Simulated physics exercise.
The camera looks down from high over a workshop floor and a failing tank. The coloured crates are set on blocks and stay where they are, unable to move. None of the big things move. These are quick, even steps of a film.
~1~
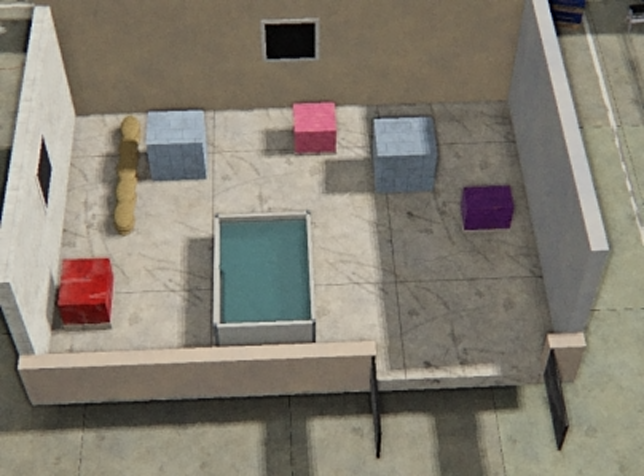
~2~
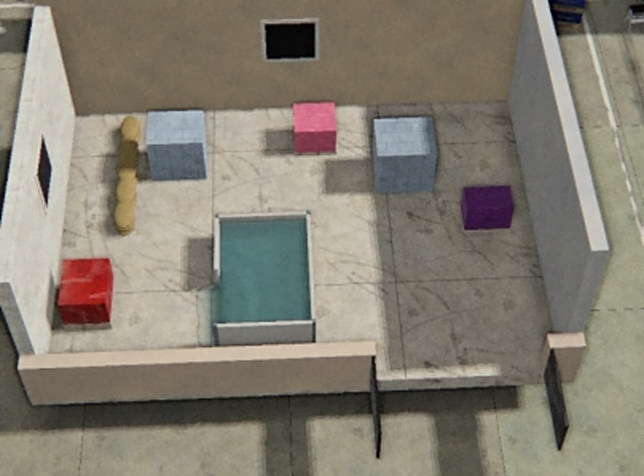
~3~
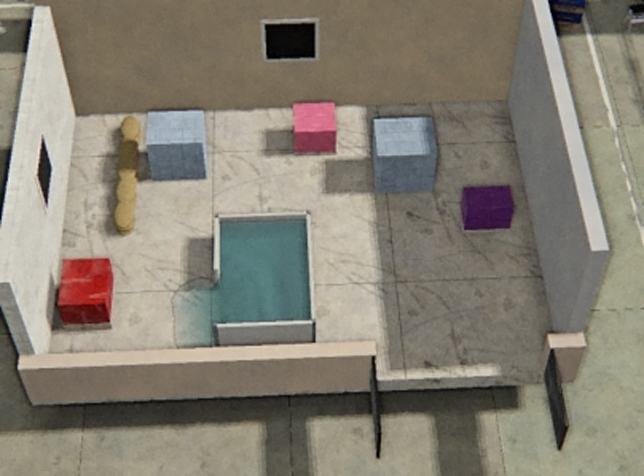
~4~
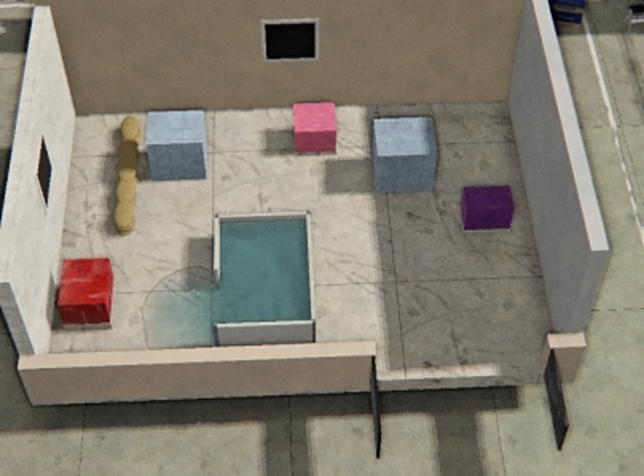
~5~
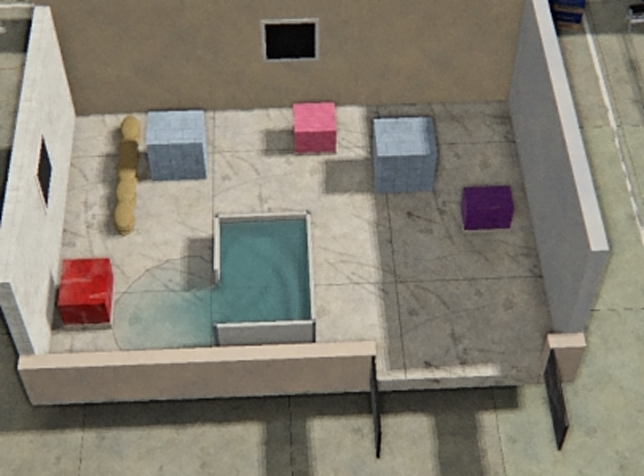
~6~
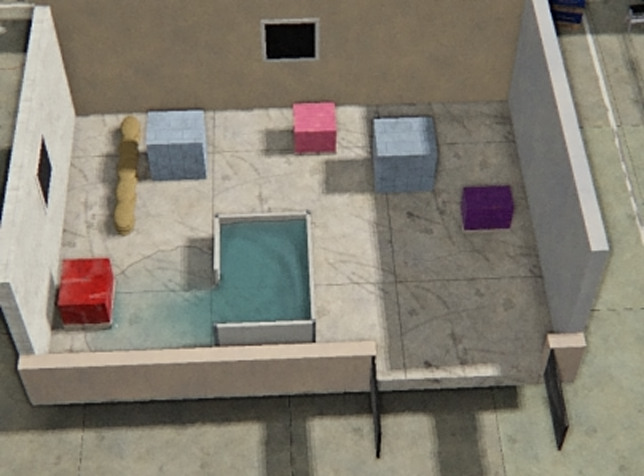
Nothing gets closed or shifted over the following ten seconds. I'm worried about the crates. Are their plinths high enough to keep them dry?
Well, the purple crate will stay dry, the red crate will get wet, the pink crate will get wet.
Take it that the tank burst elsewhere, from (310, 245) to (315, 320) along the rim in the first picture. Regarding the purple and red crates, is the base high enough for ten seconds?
Then: The purple crate is soaked, the red crate is safe.
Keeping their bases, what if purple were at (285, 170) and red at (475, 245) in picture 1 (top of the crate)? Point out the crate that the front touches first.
That would be the purple one.
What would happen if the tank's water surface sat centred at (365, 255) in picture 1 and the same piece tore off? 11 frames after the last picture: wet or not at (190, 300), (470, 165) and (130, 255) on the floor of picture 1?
First drenched; next unwetted; last drenched.
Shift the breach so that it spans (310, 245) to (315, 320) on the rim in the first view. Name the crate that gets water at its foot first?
That would be the purple one.
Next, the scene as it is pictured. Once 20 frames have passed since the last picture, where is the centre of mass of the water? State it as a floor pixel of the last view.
I'd say near (169, 291).
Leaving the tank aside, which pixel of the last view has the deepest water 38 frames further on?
Deepest spot: Near (75, 131).
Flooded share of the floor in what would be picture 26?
Estimated share: About 30 %.
A moment on, water covers 15 % of the floor; the purple crate not reached, the red crate water round its plinth, the pink crate not reached.
Next, water covers 15 % of the floor; the purple crate not reached, the red crate water round its plinth, the pink crate not reached.
Then, water covers 30 % of the floor; the purple crate not reached, the red crate water round its plinth, the pink crate not reached.
Later, water covers 50 % of the floor; the purple crate not reached, the red crate water round its plinth, the pink crate water round its plinth.
In the end, water covers 70 % of the floor; the purple crate stayed above the water, the red crate was topped, the pink crate was topped.
